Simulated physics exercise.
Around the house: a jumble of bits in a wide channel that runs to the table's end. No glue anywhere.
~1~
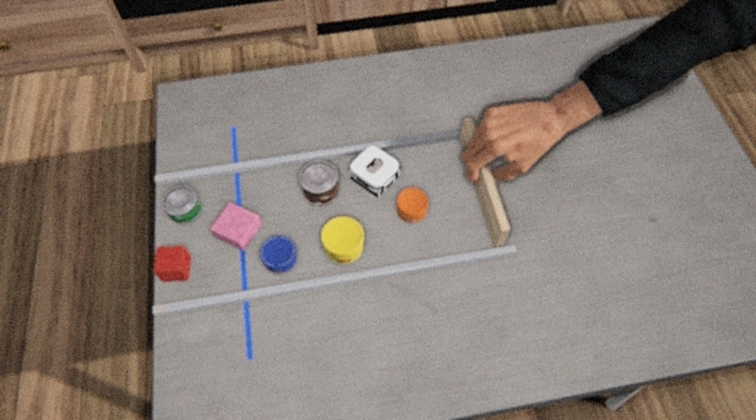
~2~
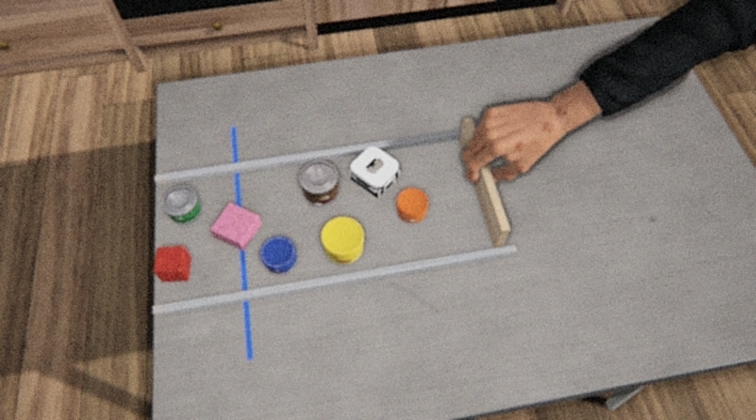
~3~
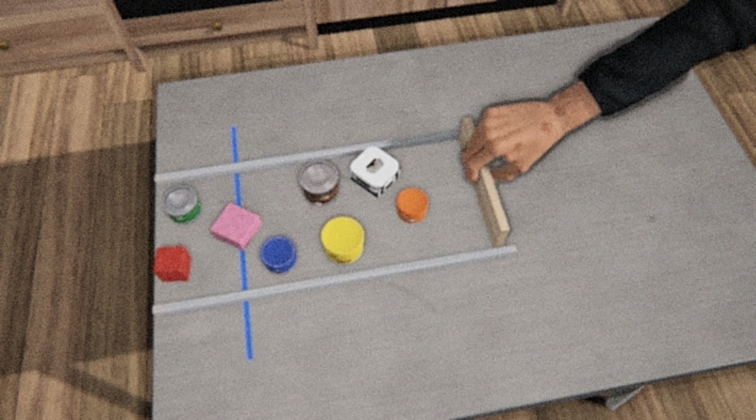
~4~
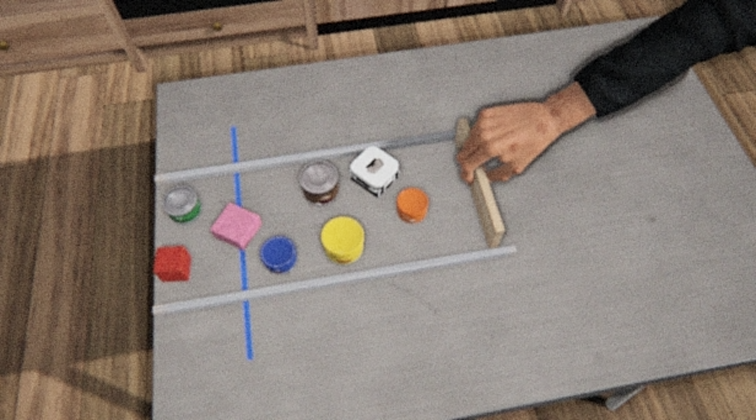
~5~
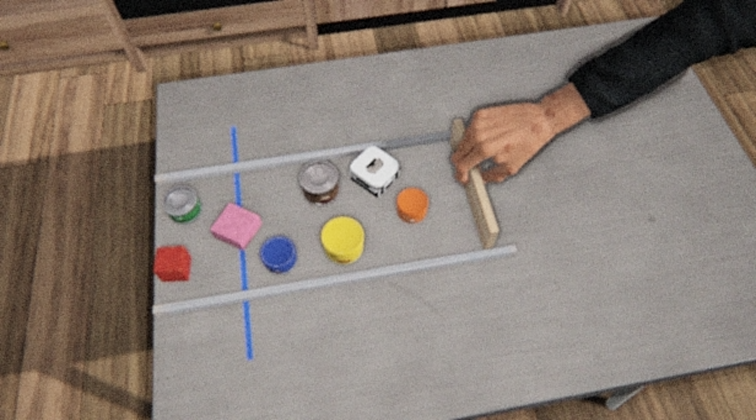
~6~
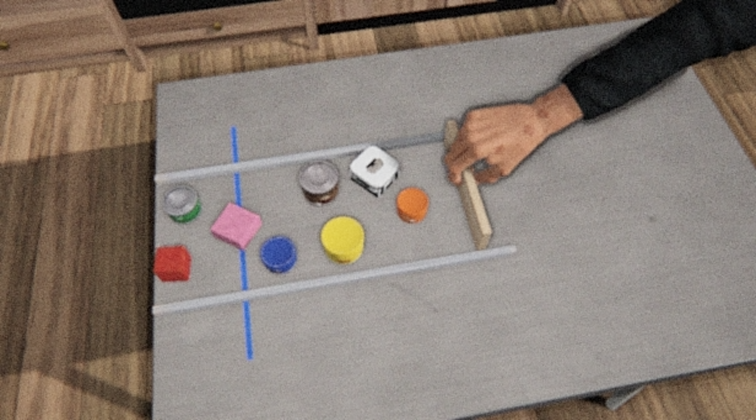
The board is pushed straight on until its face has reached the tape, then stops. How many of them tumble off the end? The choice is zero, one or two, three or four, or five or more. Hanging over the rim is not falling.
As it turns out, the number that fall off is one or two.
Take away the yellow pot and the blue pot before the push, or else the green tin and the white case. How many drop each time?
The counts: 1 and 0.
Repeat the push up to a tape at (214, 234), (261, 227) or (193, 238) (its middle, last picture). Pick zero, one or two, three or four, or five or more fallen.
One after another: Just one or two; not one; 5 or more.
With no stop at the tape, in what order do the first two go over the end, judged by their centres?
They are the green tin, then the red block.
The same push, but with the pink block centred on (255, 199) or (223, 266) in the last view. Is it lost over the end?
The pink block remains up; comes down.
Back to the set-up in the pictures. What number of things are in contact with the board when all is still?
3 of them.
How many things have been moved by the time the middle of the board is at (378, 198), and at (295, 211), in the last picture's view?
At the one place 3, at the other 6.
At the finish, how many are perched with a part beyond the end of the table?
It comes to 1.
Soon after, none off yet; red block at rest near (173, 264); green tin at rest near (183, 206); pink block at rest near (237, 227).
At rest, the number that fall off is one or two; fallen, green tin.
